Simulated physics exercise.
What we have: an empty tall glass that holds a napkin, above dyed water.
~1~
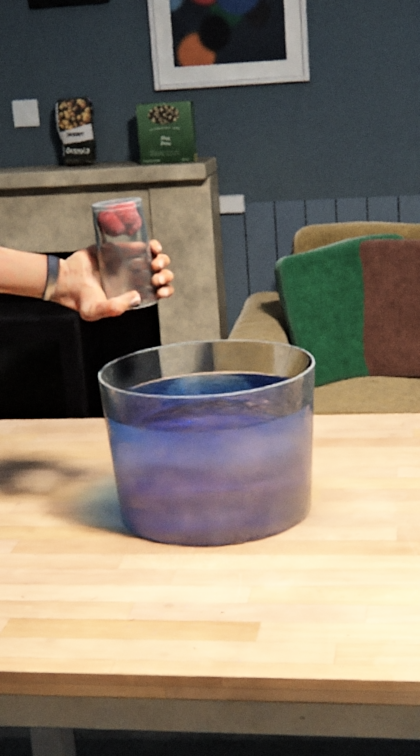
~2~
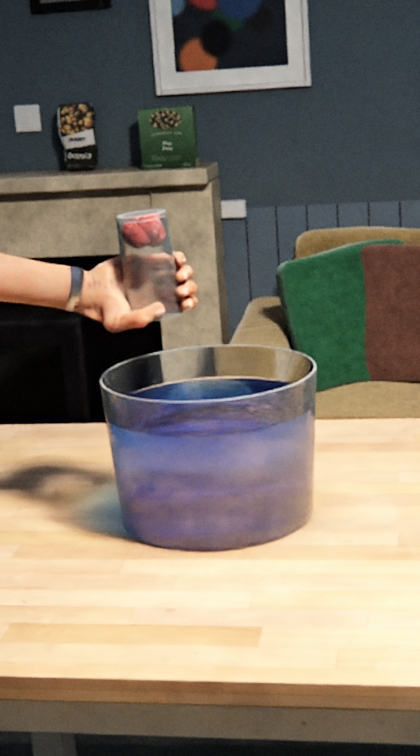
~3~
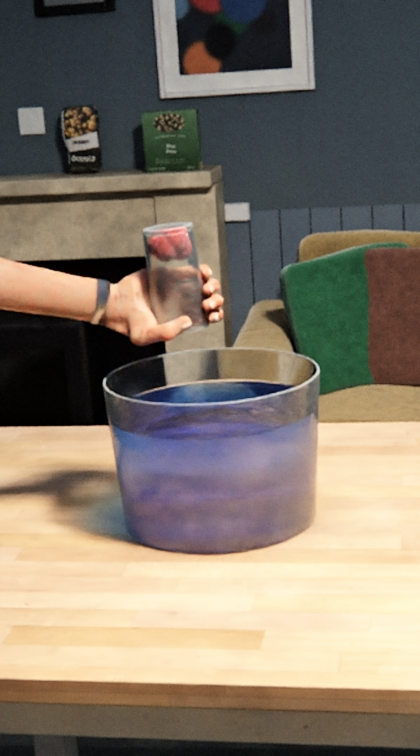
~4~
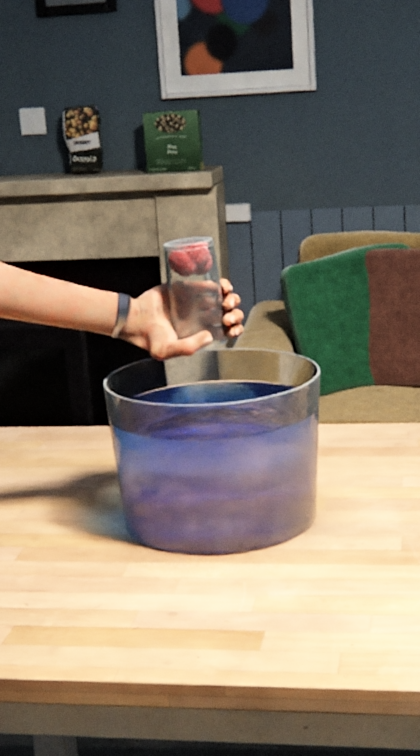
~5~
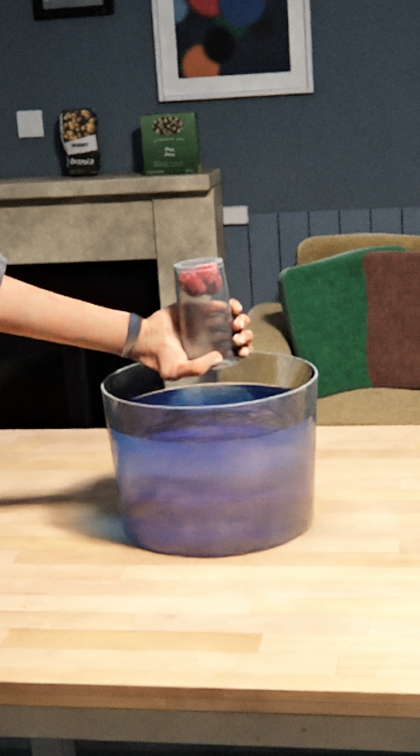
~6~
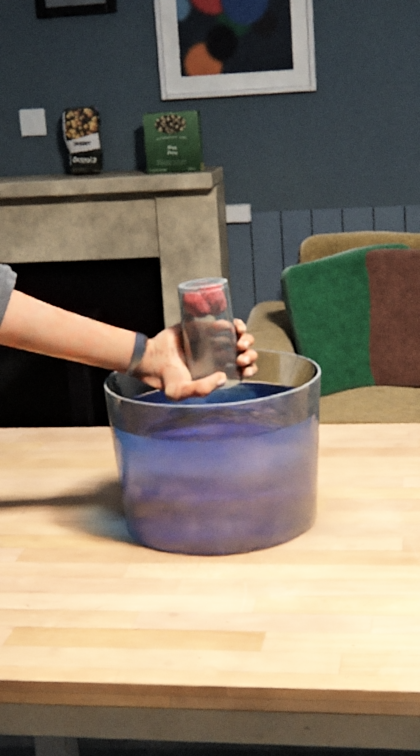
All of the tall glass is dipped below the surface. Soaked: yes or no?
No, not soaked.
Soon after, the tall glass enters the dyed water.
Later, air is trapped inside and holds the level down.
In the end, the tall glass is under, still full of air, and the napkin is dry.
